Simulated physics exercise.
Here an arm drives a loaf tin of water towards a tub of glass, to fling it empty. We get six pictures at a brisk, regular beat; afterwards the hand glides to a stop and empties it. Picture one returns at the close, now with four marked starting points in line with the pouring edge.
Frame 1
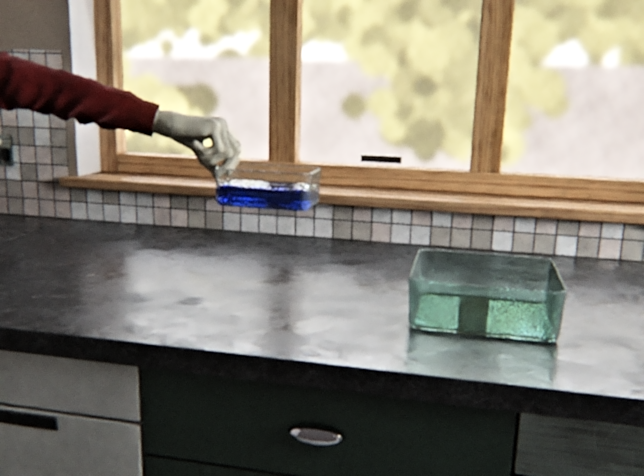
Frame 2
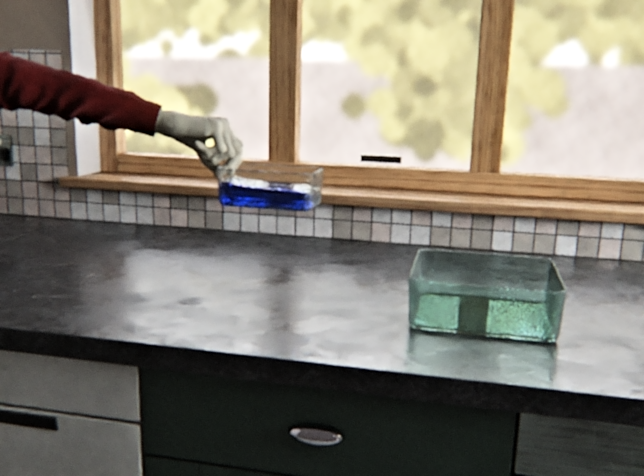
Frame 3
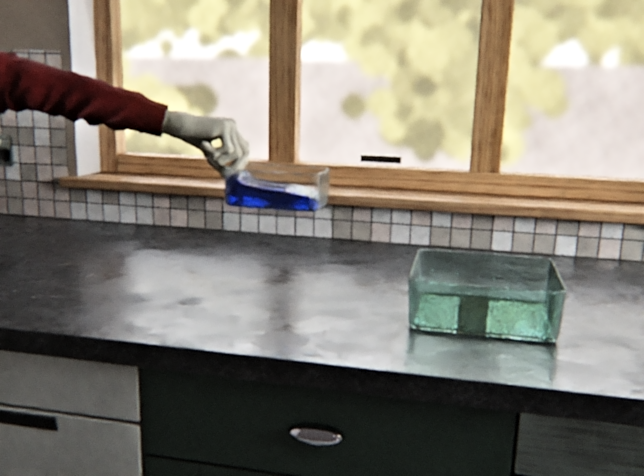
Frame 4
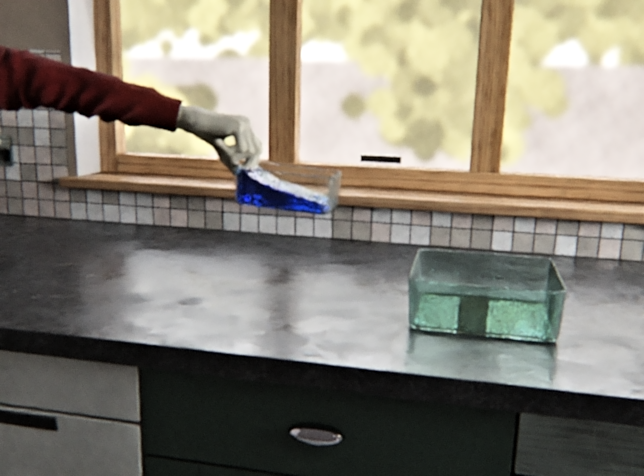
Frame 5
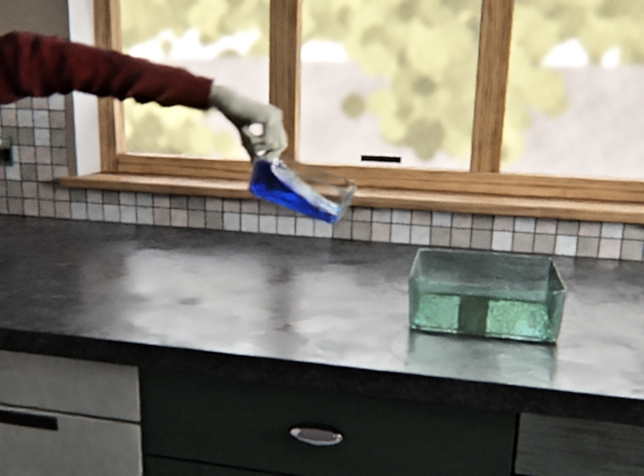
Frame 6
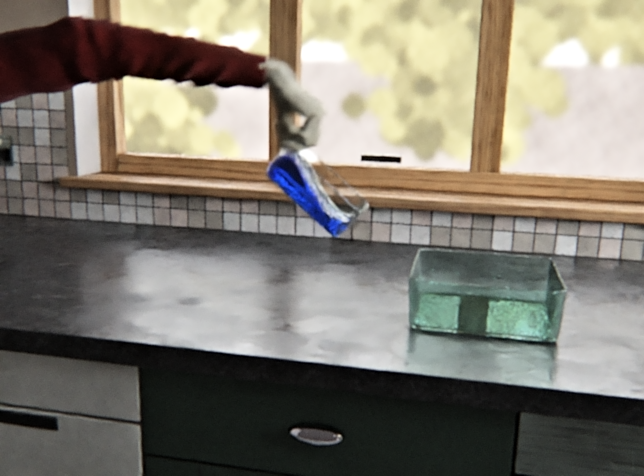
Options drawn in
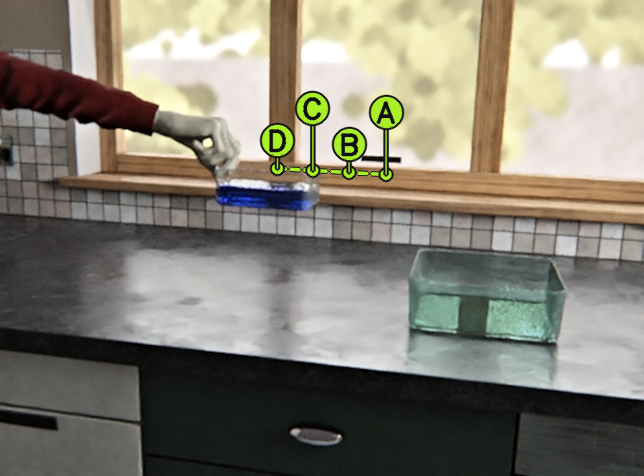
A hand in a dark red sleeve holds a small clear container of blue liquid level above a dark countertop, left of a greenish glass tub. It moves slowly right at first, then faster, dipping lower as the container tilts steeply down toward the tub, with the blue liquid still inside.
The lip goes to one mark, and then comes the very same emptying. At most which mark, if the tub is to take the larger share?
Go for B.
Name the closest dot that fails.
The answer is C.
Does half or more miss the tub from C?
Yes, it does.
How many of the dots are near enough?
Two.
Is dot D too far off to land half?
Yes, that goes wrong.
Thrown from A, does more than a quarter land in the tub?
Yes, clearly.
On the marked copy, A at (386, 174); B at (349, 172); C at (312, 170); D at (277, 168).
With A, about 80 % lands in the tub, 3 % falls short and 17 % goes beside or beyond.
With B, about 76 % lands in the tub, 13 % falls short and 10 % goes beside or beyond.
With C, about 11 % lands in the tub, 87 % falls short.
With D, about 0 % lands in the tub, 98 % falls short.
